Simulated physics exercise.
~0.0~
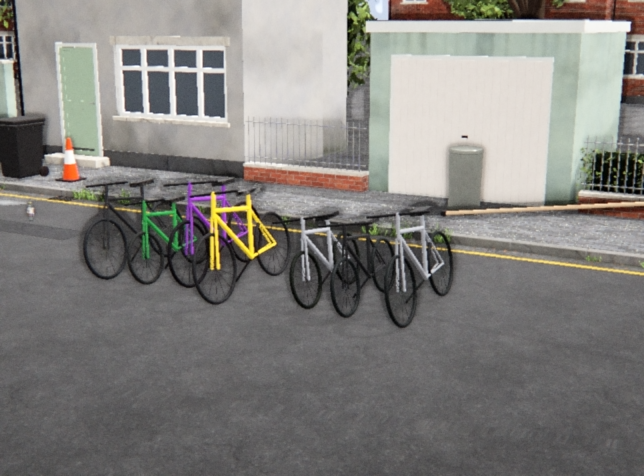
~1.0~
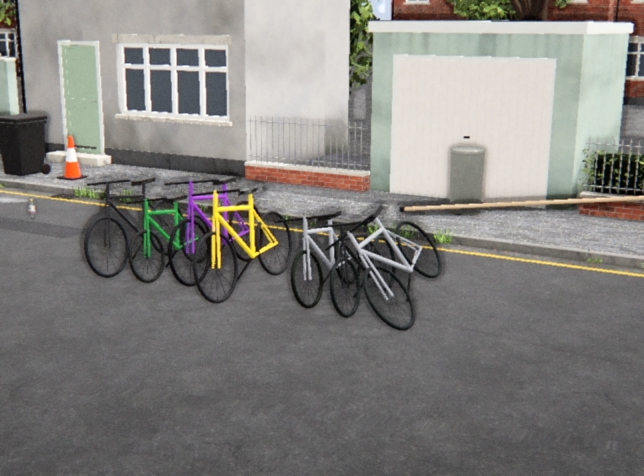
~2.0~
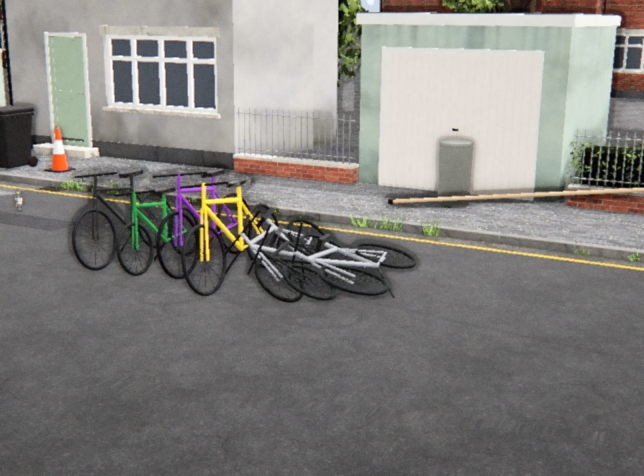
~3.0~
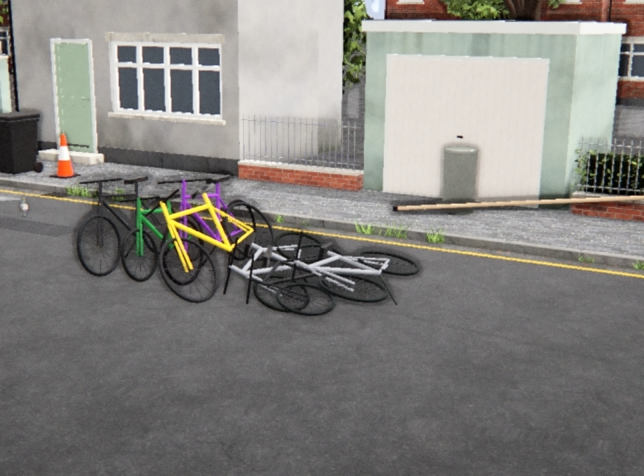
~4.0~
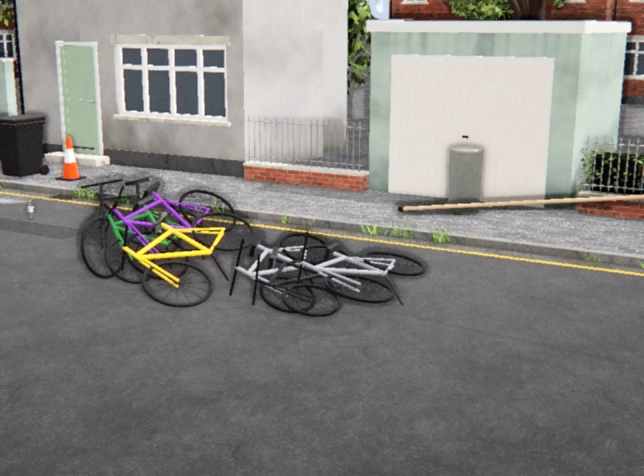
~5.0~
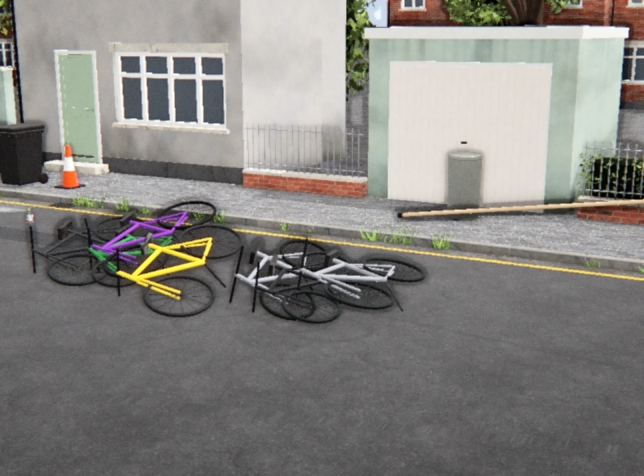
To begin with, a row of parked bicycles stands upright on a grey road beside a pavement, with green, purple and yellow ones towards the left and silver ones at the right. The rightmost bicycle tips to the left, leaning into its neighbours. The silver and dark bicycles beside it go down in a tangle, while the coloured ones still stand. Then the yellow bicycle tilts over to the left, and the purple and green ones topple after it. Finally the last bicycle at the left drops too, and the whole row lies fallen on the road.
